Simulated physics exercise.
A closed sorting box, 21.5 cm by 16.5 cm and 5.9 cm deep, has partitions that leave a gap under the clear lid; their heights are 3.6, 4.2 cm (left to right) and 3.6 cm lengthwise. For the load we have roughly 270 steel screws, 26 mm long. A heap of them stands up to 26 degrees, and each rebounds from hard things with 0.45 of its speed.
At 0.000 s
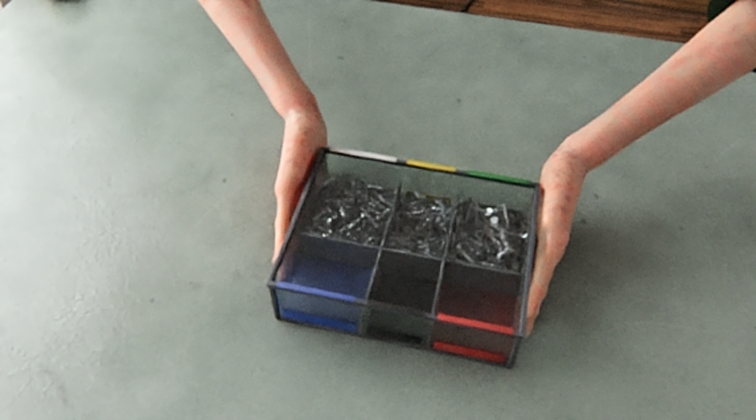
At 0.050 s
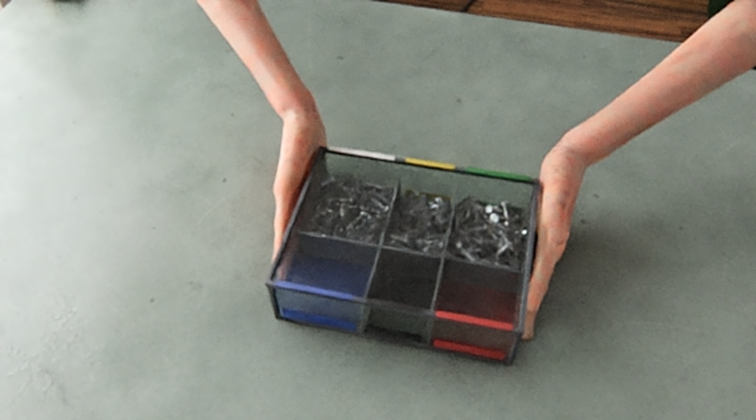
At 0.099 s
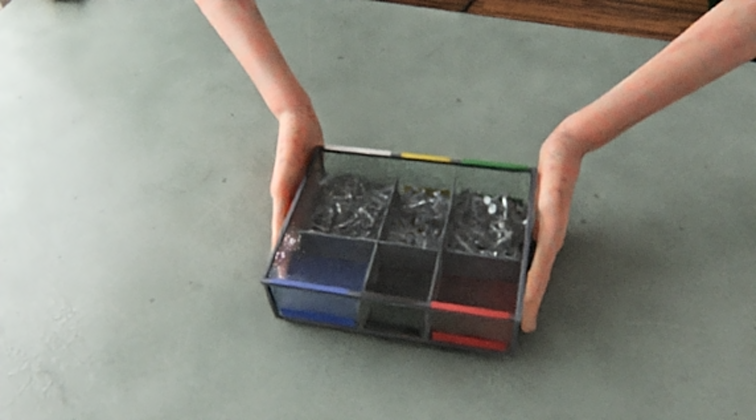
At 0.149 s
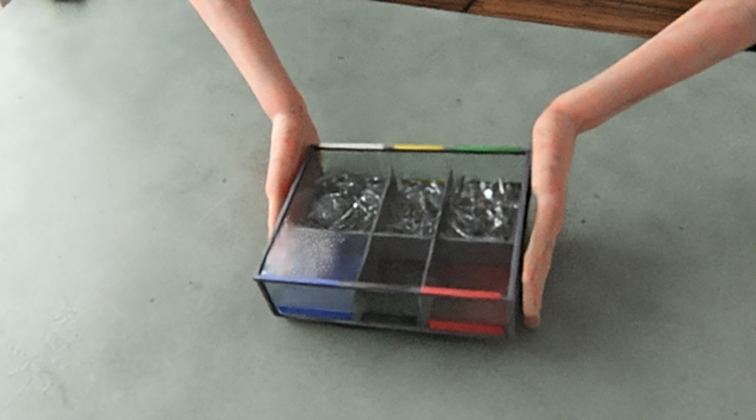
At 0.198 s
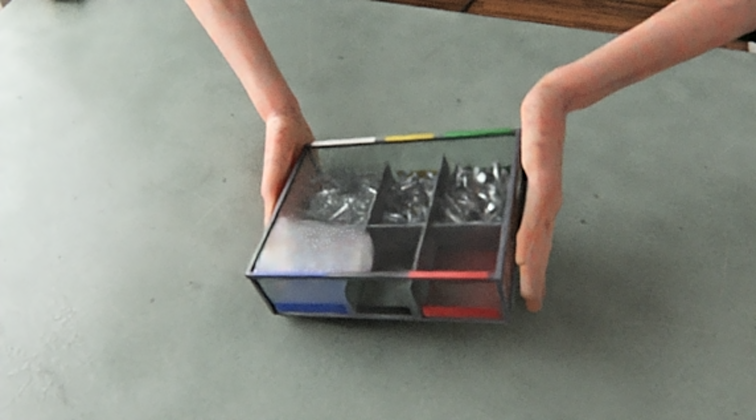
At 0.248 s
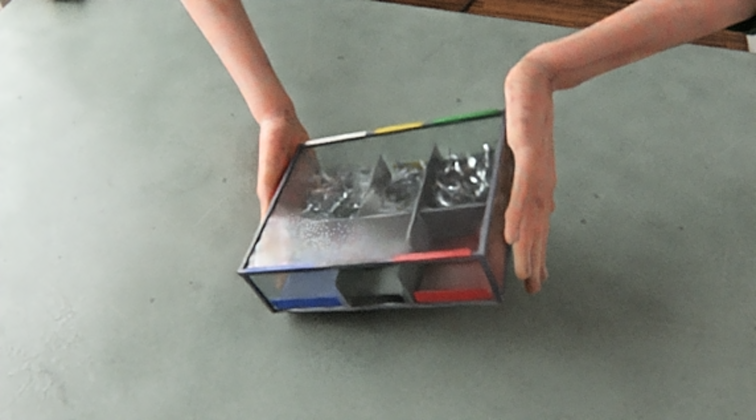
Two hands hold a clear-lidded box of metal screws and tilt it, raising its right side.
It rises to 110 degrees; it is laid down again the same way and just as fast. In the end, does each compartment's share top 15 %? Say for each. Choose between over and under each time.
Red: Under. Blue: Under. Green: Over. Yellow: Under. White: Over. Black: Under.
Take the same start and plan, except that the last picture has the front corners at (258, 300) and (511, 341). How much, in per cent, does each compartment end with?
By the end, red has 15%, blue has 30%, green has 5%, yellow has 0%, white has 25% and black has 20%.
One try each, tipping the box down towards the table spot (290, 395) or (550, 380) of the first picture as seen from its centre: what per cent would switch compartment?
That would be close to 65 per cent and then close to 30 per cent.
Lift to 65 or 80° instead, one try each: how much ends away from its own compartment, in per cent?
I'd put them near 5 and 10 percent in that order.
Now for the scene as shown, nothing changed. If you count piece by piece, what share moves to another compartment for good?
Share changed: Approx. 25 %.
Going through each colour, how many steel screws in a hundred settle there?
Red 0 / blue 5 / green 30 / yellow 5 / white 60 / black 0, all in percent.
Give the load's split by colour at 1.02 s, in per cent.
Red = 0, blue = 0, green = 35, yellow = 15, white = 50, black = 0 (per cent).
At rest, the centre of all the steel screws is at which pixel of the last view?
Once everything settles, the centre is around (360, 216).
Then, at 1.02 s, tilt 109 degrees; green 35 %, yellow 15 %, white 50 %.
After 1.54 s, tilt 47 degrees; blue 5 %, green 30 %, yellow 5 %, white 60 %.
After 2.12 s, tilt 0 degrees; blue 5 %, green 30 %, yellow 5 %, white 60 %.
By 2.6 s all is still; red 0 %, blue 5 %, green 30 %, yellow 5 %, white 60 %, black 0 %.
